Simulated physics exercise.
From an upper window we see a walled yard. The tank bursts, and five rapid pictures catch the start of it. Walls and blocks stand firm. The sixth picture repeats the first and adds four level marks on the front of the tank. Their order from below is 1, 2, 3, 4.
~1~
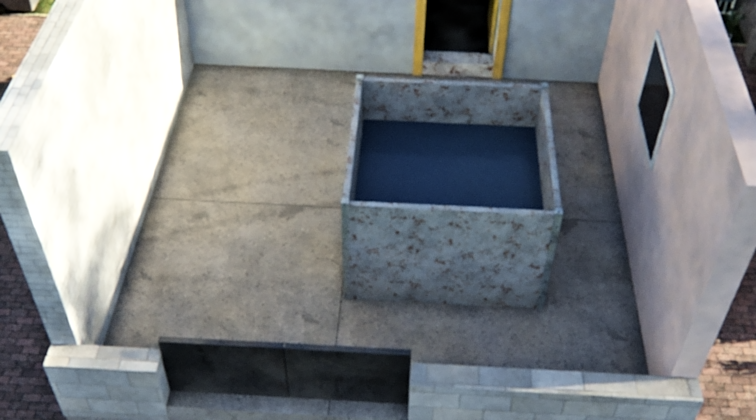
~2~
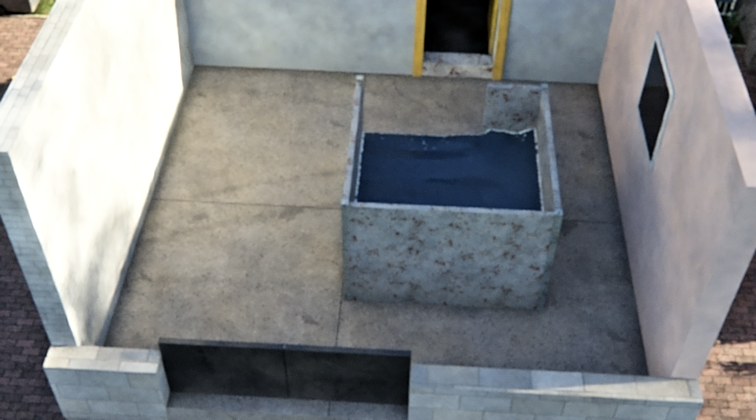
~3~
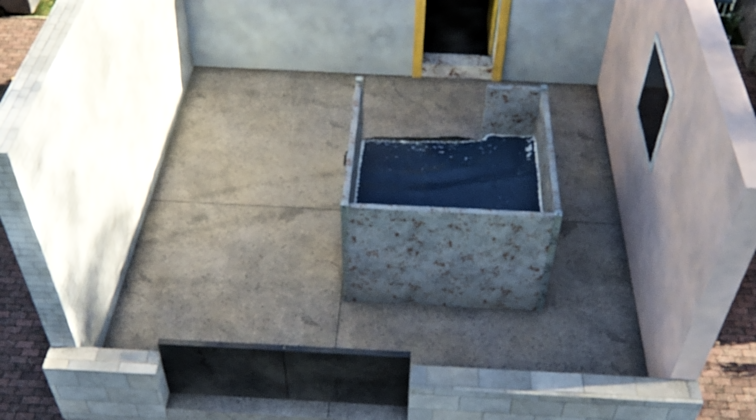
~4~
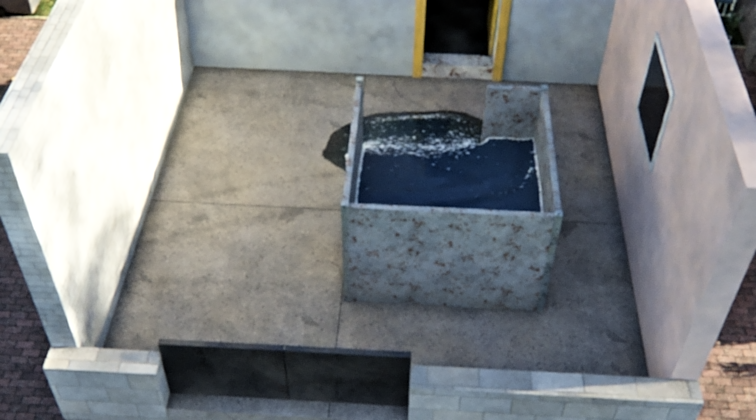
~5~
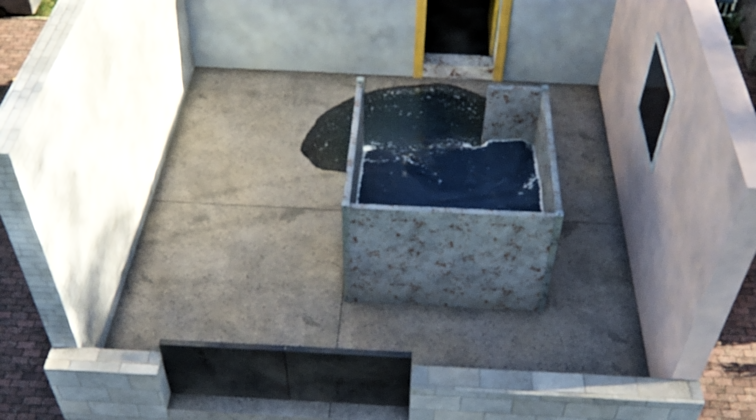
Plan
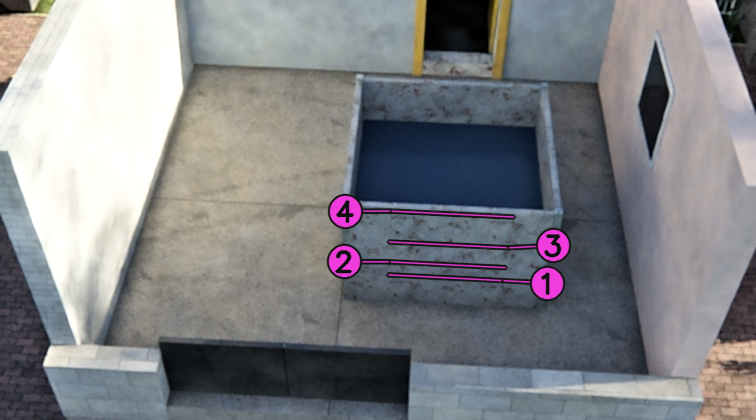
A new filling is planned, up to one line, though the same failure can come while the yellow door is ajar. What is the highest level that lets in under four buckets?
I would pick line 1.
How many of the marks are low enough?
One.
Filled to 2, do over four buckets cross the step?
Yes, that goes wrong.
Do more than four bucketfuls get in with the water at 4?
Yes, it does.
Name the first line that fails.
It is 2.
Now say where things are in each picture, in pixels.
Water in the tank at rest, its middle at (448, 179); foot of the yellow doorway at (457, 76); shut gate at (286, 352), in the first picture.
Water covers 2 % of the ground, its front hidden from here, in the second picture.
Water covers 4 % of the ground, its front hidden from here, in the third picture.
Water covers 9 % of the ground, its front hidden from here, in the fourth picture.
In the fifth picture, 16 % of the ground under water, visible out to (318, 146).
In magenta, 1 at (445, 277); 2 at (446, 264); 3 at (448, 244); 4 at (451, 214); from the bottom up 1, 2, 3, 4.
Choosing 1, a bucket or two gets in.
Choosing 2, about 10 bucketfuls get in.
Choosing 3, dozens of bucketfuls pour in.
Choosing 4, dozens of bucketfuls pour in.
